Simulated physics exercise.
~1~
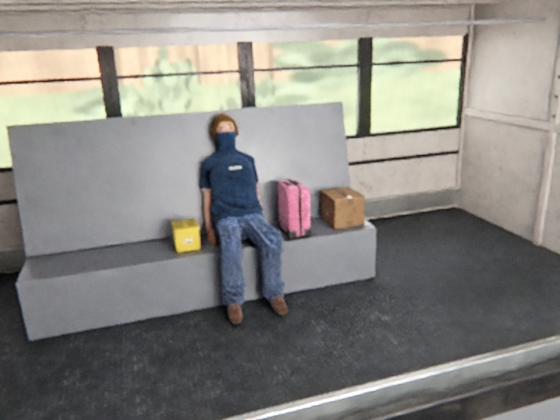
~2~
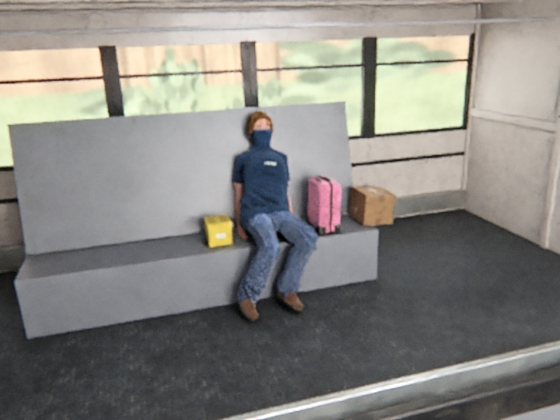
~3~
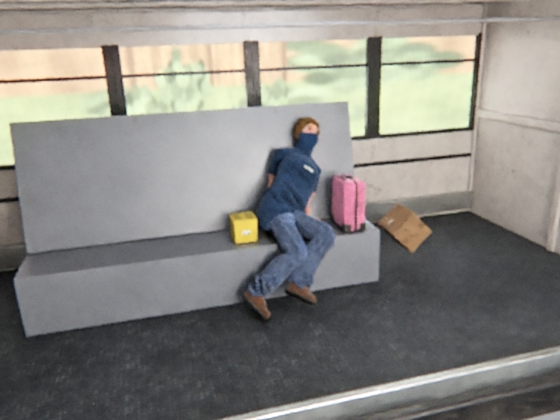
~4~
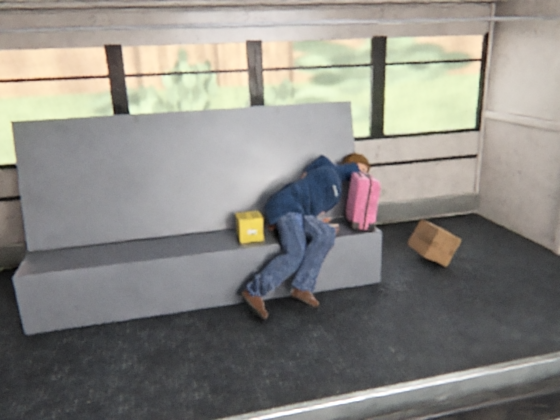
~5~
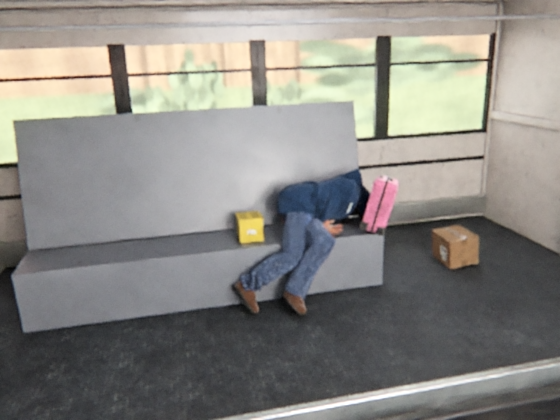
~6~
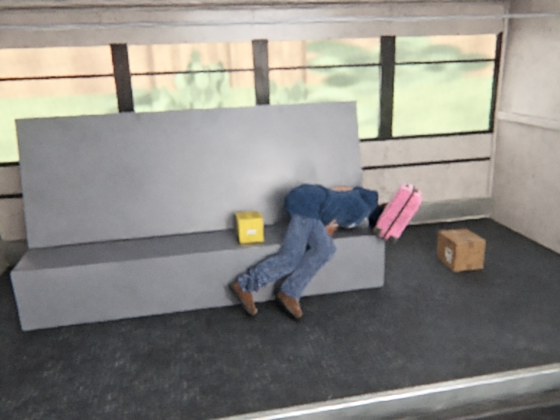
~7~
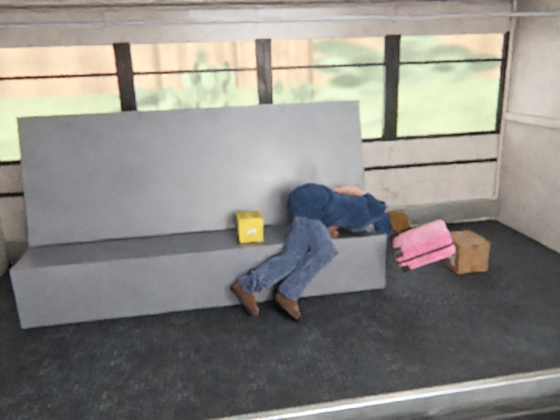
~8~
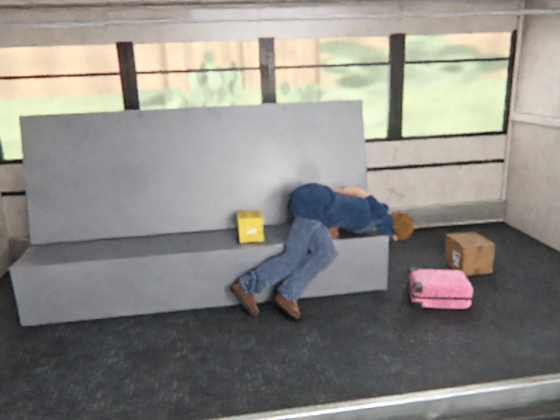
On a shuttle's grey side bench, a limp passenger slid right and slumped over sideways as a brown box, then a pink suitcase, tumbled off the end to the floor, while the passenger's hips and a yellow tub stayed on the seat.
